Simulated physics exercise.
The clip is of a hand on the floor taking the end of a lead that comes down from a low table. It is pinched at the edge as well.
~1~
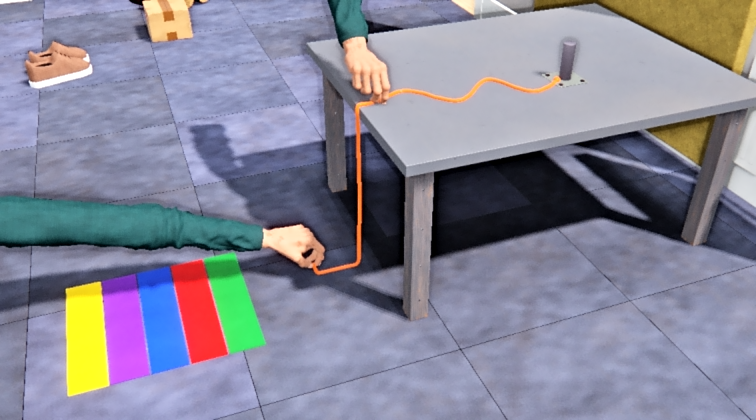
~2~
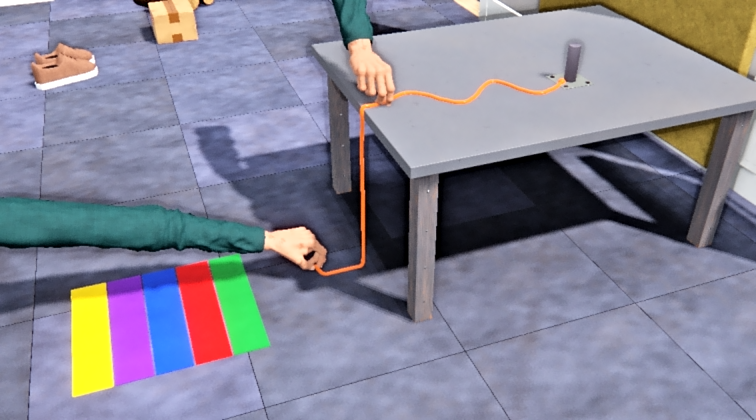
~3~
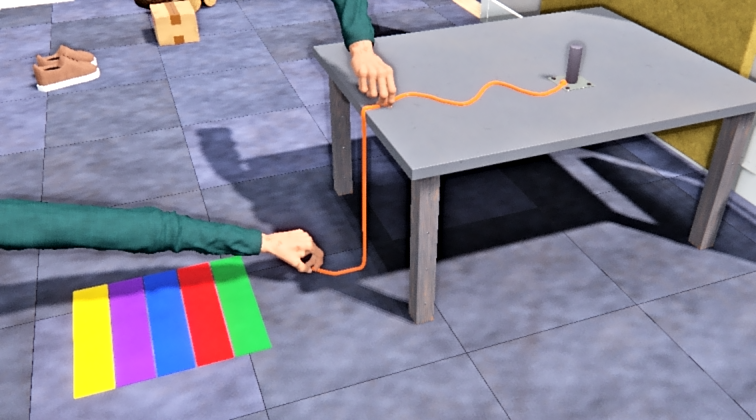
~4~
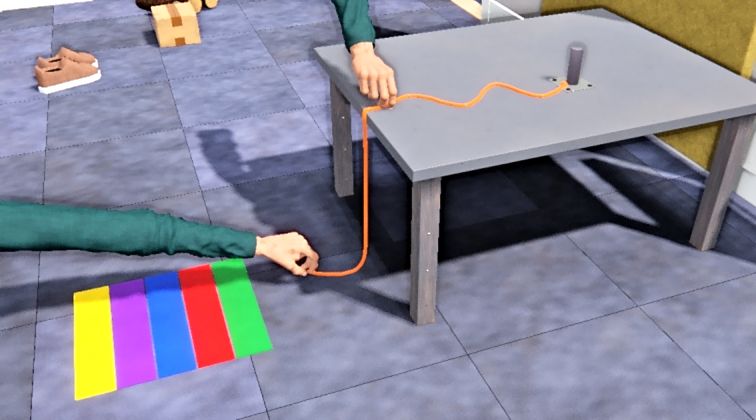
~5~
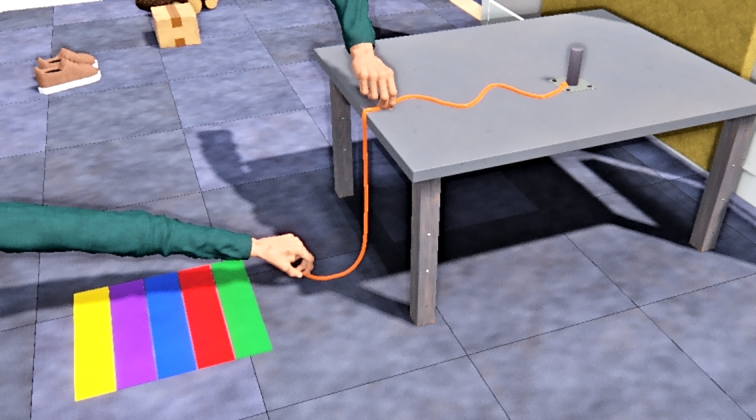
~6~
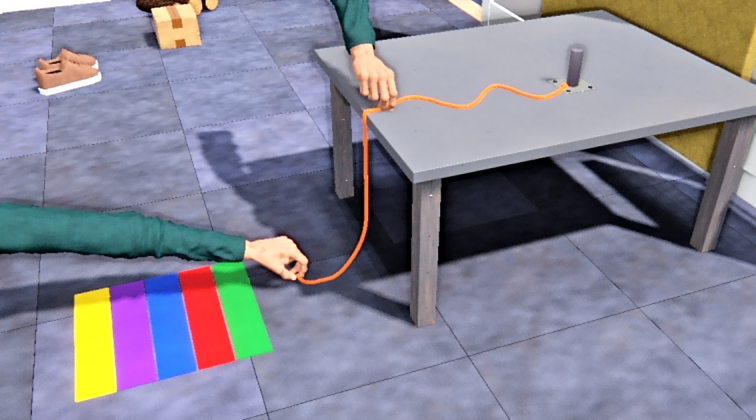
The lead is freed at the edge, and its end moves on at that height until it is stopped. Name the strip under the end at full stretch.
It halts on the purple strip.
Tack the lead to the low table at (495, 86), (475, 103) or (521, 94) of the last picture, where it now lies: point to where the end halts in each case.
Try by try, around (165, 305), (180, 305) and (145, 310).
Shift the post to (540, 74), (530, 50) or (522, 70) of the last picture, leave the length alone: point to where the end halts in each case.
In that order: (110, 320), (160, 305) and (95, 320).
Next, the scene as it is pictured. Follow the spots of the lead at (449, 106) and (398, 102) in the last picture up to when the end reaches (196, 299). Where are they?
They go to (404, 109) and to (360, 135).
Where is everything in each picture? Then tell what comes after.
End (314, 264); green (242, 330); red (205, 339); blue (167, 349); purple (128, 359); yellow (88, 369), in the first picture.
End (315, 266); lead through (543, 93) (480, 90) (426, 95) (362, 118) (363, 191) (363, 251), in the second picture.
End (313, 268), in the third picture.
End (308, 271); lead through (546, 96) (483, 93) (428, 98) (365, 121) (366, 194) (365, 255), in the fourth picture.
End (303, 273), in the fifth picture.
End (297, 275); lead through (546, 98) (483, 95) (428, 100) (365, 123) (366, 196) (353, 257), in the sixth picture.
Soon after, end near (196, 299); over red.
Then, end near (153, 309); over blue.
At full stretch, end near (126, 315); over purple. Over purple.
